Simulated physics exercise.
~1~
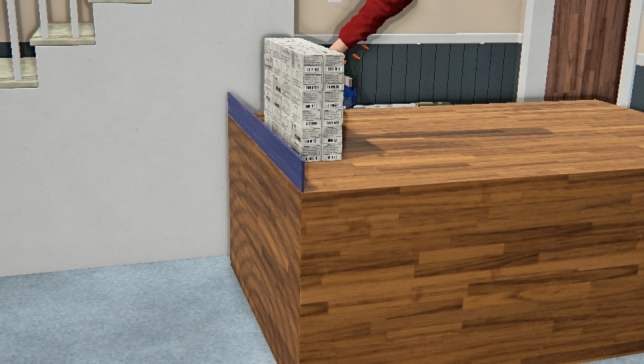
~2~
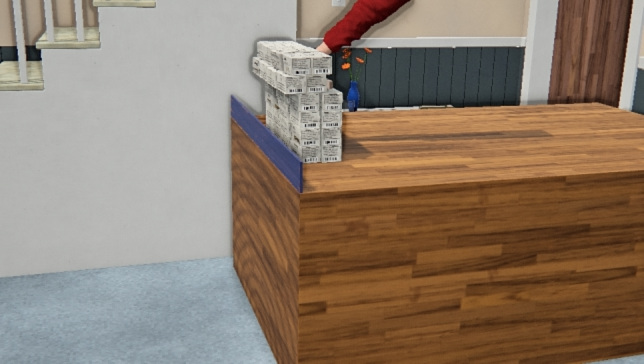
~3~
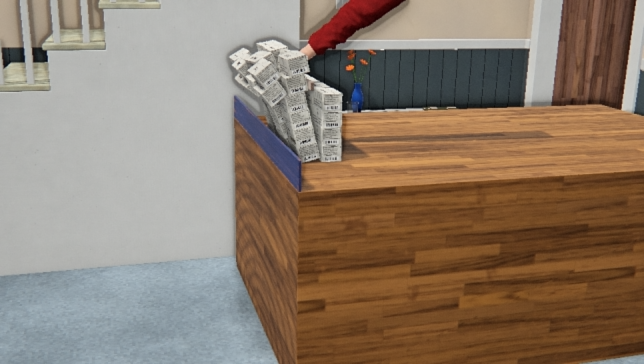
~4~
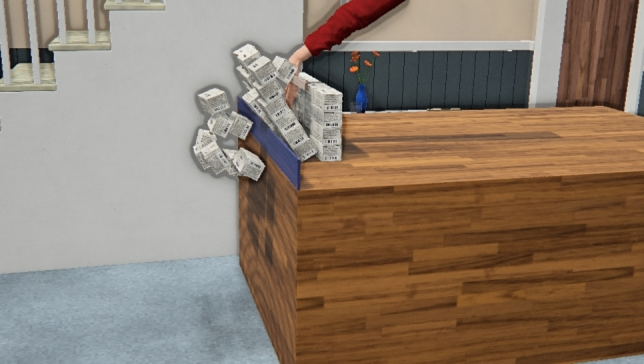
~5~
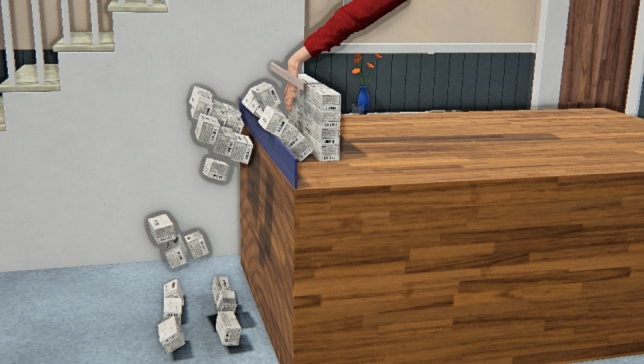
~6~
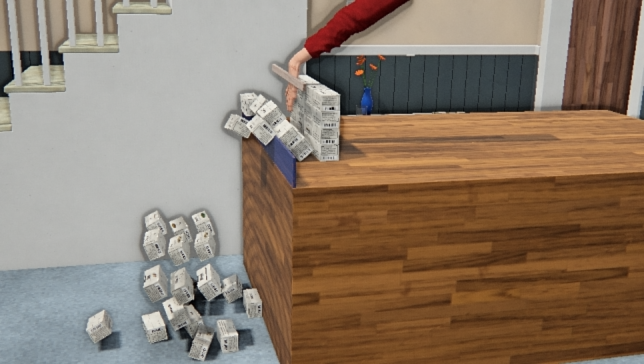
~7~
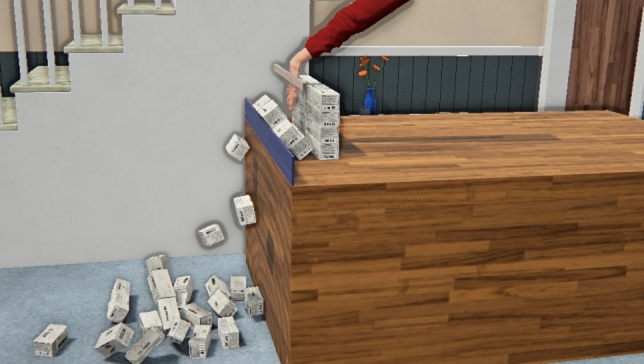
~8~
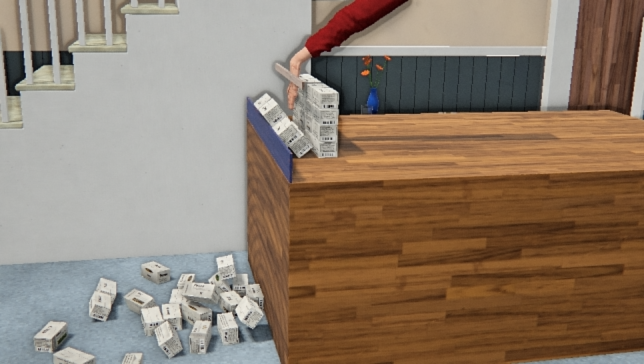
On a wooden sideboard, a hand pushes stacked packets leftward, spilling many onto the floor.
